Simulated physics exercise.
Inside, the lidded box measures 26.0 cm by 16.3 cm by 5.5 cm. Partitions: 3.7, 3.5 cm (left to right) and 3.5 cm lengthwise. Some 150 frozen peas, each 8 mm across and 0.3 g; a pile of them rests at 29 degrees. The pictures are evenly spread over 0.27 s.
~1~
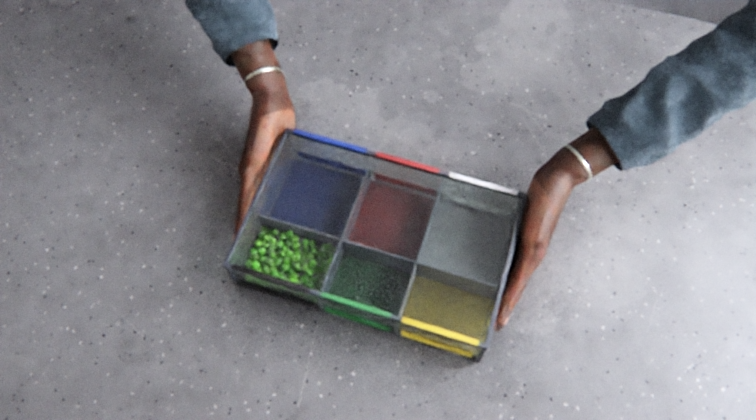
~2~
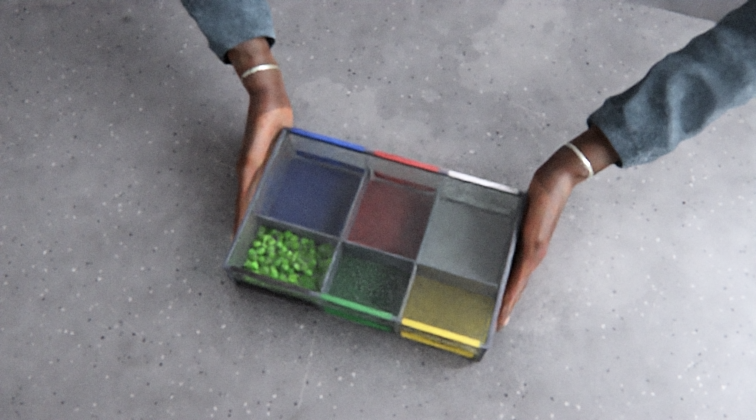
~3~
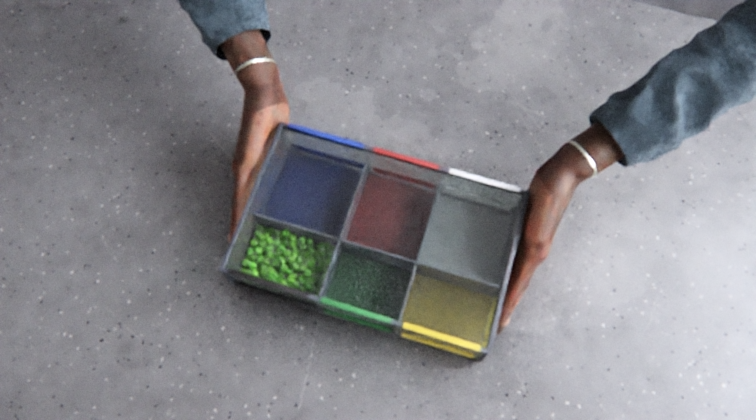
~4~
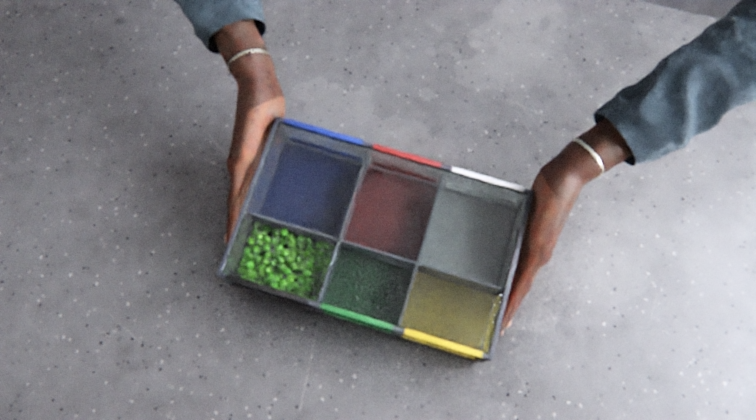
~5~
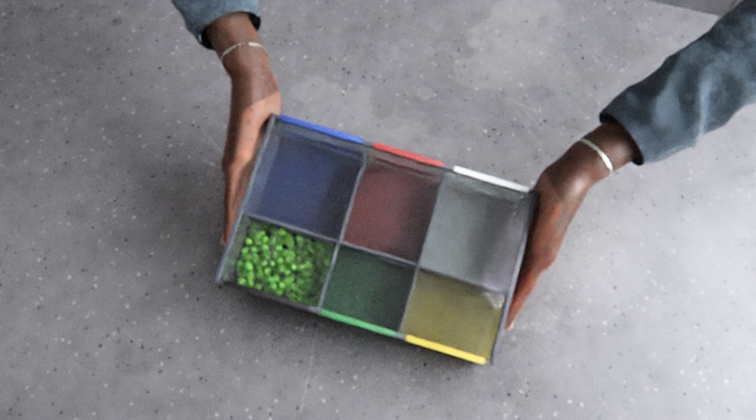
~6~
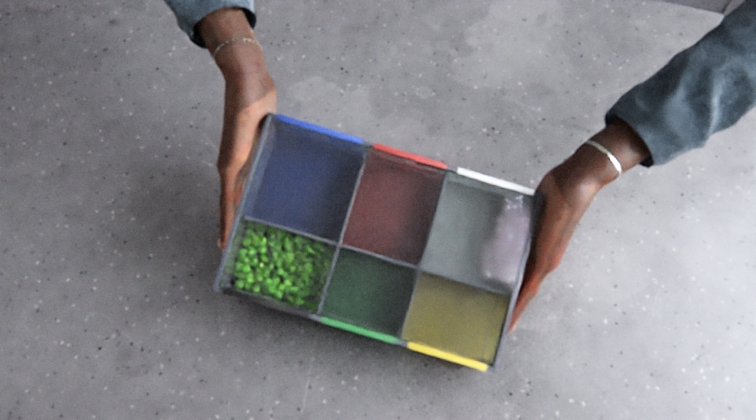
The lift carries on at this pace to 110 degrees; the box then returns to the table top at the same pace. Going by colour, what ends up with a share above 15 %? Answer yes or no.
Red no, blue no, green no, yellow no, white no, black yes.
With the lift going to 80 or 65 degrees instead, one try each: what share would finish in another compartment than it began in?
About 10 and 0 per cent.
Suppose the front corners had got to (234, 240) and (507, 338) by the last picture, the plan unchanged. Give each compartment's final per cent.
Red 0; blue 0; green 0; yellow 0; white 95; black 5.
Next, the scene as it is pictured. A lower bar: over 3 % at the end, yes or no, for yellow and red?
Yellow yes, red no.
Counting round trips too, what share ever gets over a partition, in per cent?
Some 10 per cent.
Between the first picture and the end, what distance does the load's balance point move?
About 2.5 cm.
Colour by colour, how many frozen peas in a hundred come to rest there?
Red 0, blue 0, green 0, yellow 10, white 0, black 90.
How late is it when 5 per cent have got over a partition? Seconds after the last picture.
Near 0.85 s.
Then, 0.95 s after the last picture, tilt 110 degrees; green 10 %, black 90 %.
Then, 1.59 s after the last picture, tilt 48 degrees; yellow 10 %, black 90 %.
Then, 2.27 s after the last picture, tilt 0 degrees; yellow 10 %, black 90 %.
In the end, red 0 %, blue 0 %, green 0 %, yellow 10 %, white 0 %, black 90 %.
